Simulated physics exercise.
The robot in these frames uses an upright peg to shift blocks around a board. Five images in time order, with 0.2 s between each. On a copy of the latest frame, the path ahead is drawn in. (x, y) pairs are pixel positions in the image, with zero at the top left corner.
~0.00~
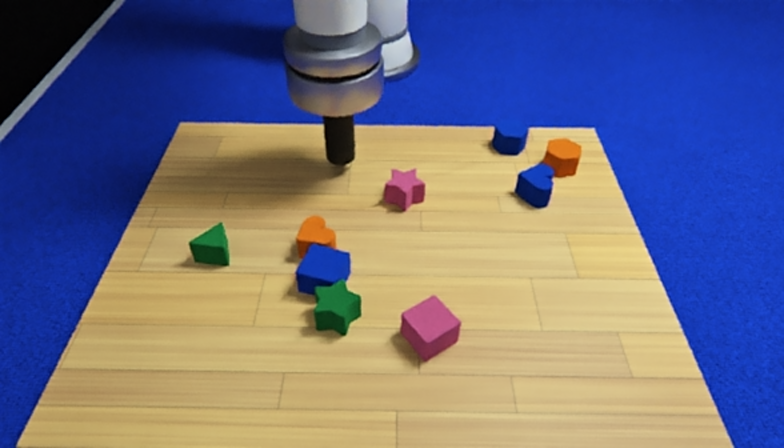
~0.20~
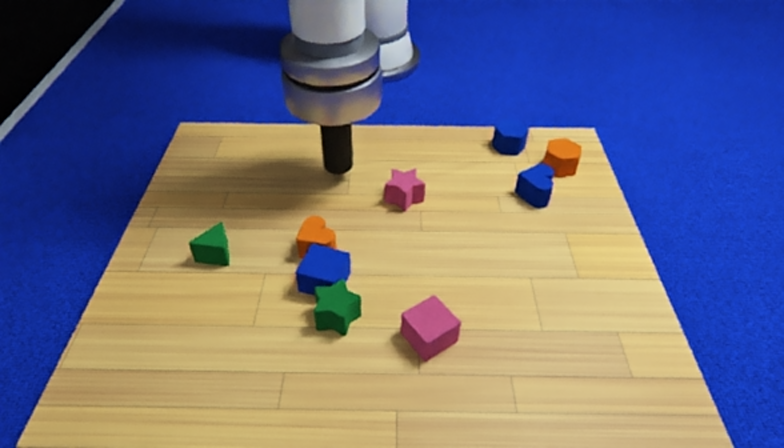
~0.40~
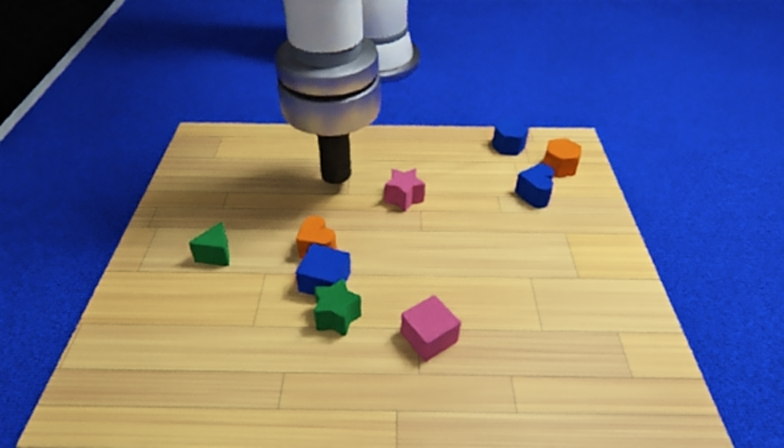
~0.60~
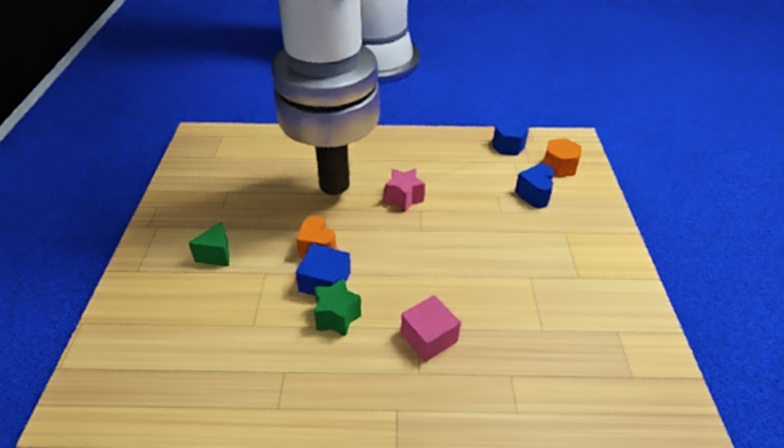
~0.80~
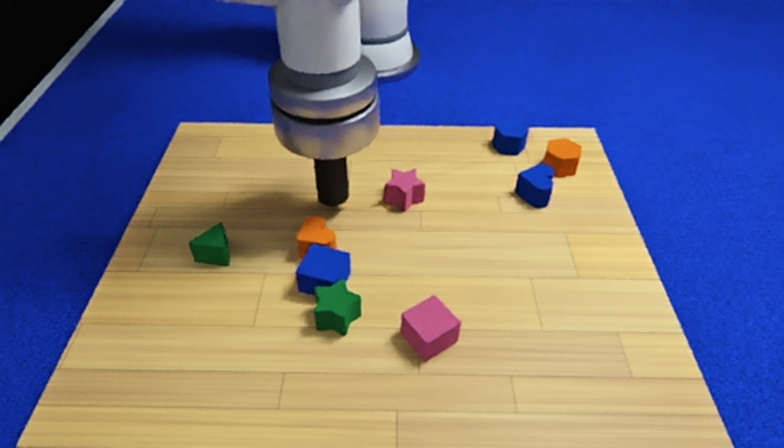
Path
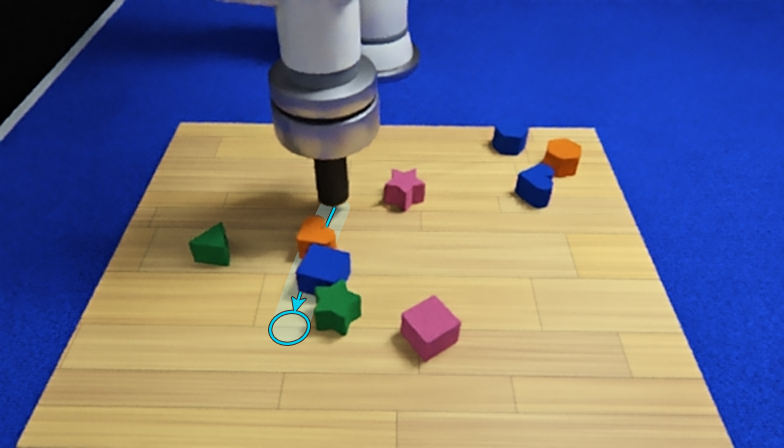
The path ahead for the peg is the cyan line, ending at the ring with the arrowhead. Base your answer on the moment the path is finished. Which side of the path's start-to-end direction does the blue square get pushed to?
The answer is left.
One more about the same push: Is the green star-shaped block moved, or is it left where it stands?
The green star-shaped block is moved.
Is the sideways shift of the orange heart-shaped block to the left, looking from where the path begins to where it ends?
Short answer: No.
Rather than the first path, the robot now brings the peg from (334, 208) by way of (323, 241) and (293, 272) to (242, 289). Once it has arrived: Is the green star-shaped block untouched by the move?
Going by the path, no.
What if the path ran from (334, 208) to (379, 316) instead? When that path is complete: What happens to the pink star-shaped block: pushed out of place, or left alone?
At the end of the path, it will still be in place.
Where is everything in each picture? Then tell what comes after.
The first frame shows tip of the peg (341, 157), middles of tops, orange heart-shaped block (315, 230), blue square (323, 262), green star-shaped block (335, 298), pink star-shaped block (405, 179).
The second frame shows peg (339, 166), nothing pushed.
The third frame shows peg (337, 175), nothing pushed.
The fourth frame shows peg (335, 186), nothing pushed.
The fifth frame shows peg (333, 197), orange heart-shaped block (315, 230), blue square (323, 262), green star-shaped block (335, 298), pink star-shaped block (405, 179).
The line goes from (334, 208) via (319, 242) and (304, 282), ending at (290, 327).
What follows on the original path. One third of the way, peg (318, 231); orange heart-shaped block (300, 250), turned 15° clockwise; blue square (316, 280), turned 35° anticlockwise; green star-shaped block (342, 308).
Two thirds of the way, peg (302, 271); orange heart-shaped block (265, 285), turned 60° clockwise; blue square (308, 298), turned 65° anticlockwise; green star-shaped block (347, 314), turned 25° anticlockwise.
At the end, peg (287, 316); orange heart-shaped block (243, 308), turned 140° clockwise; blue square (310, 346), turned 95° anticlockwise; green star-shaped block (357, 330), turned 75° anticlockwise; pink star-shaped block unmoved.
